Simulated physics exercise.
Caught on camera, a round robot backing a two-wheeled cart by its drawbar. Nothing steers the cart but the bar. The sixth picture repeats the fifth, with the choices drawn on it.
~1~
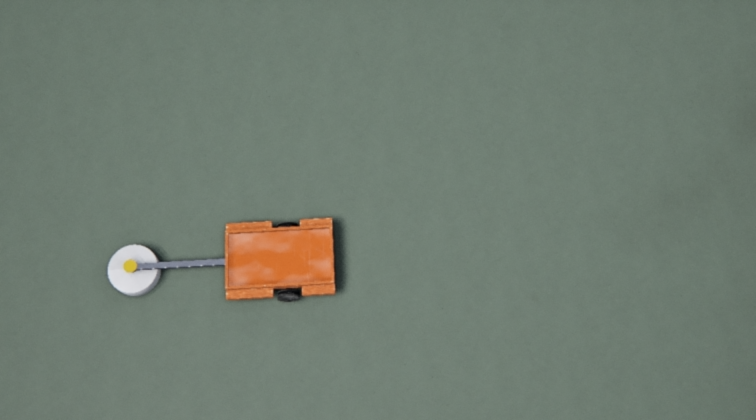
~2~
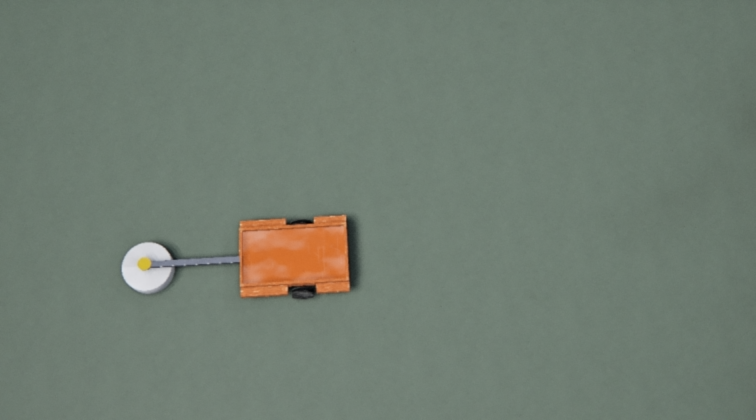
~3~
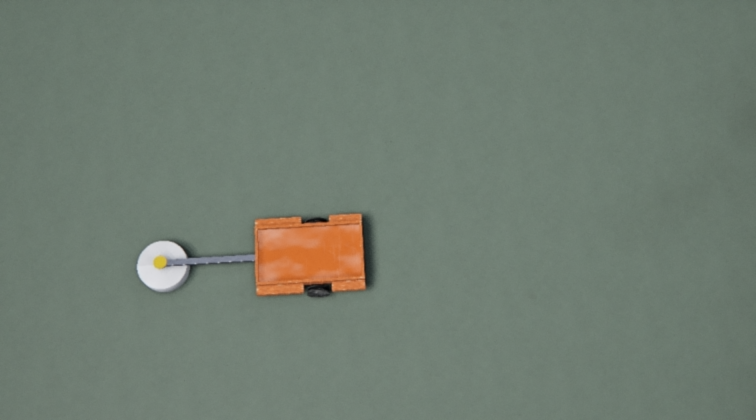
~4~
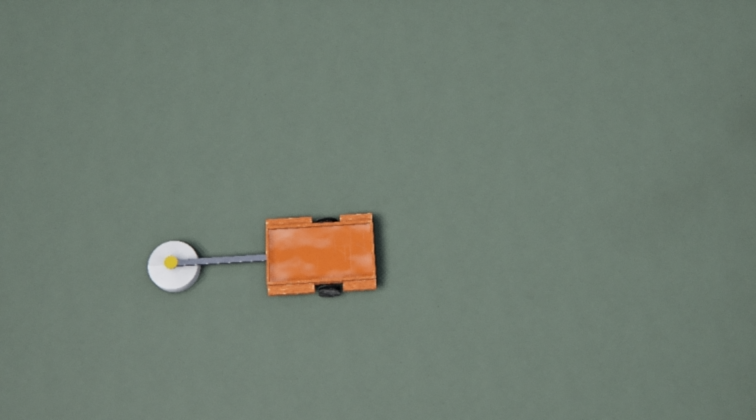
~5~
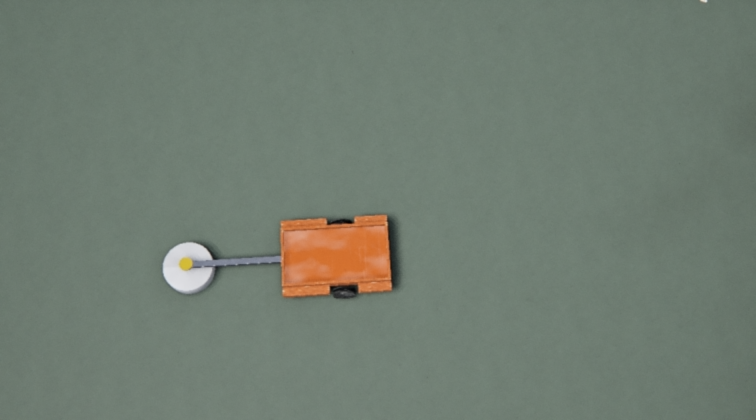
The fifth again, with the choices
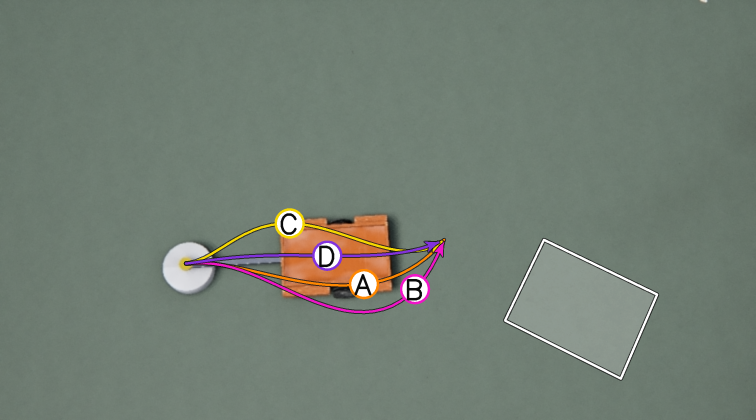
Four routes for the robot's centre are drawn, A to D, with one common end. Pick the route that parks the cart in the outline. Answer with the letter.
Take C.
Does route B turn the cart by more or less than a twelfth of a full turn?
It turns more than that.
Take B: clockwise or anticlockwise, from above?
Anticlockwise.
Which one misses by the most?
Route B.
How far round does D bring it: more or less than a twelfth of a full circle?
Less than that.
On the marked copy, A from (186, 264) via (316, 284) to (444, 240); B from (186, 264) via (327, 306) to (443, 243); C from (186, 264) via (308, 225) to (442, 242); D from (186, 264) via (318, 256) to (439, 242); the bay at (581, 308).
With C. Early on, robot (276, 229), cart (418, 259).
Further on, robot (367, 247), cart (511, 286).
At the end, robot (443, 244), cart (581, 308); the cart stands in the bay.
As for the rest, A leaves the cart at (576, 185), out of the bay; B leaves the cart at (551, 151), out of the bay; D leaves the cart at (593, 245), out of the bay.
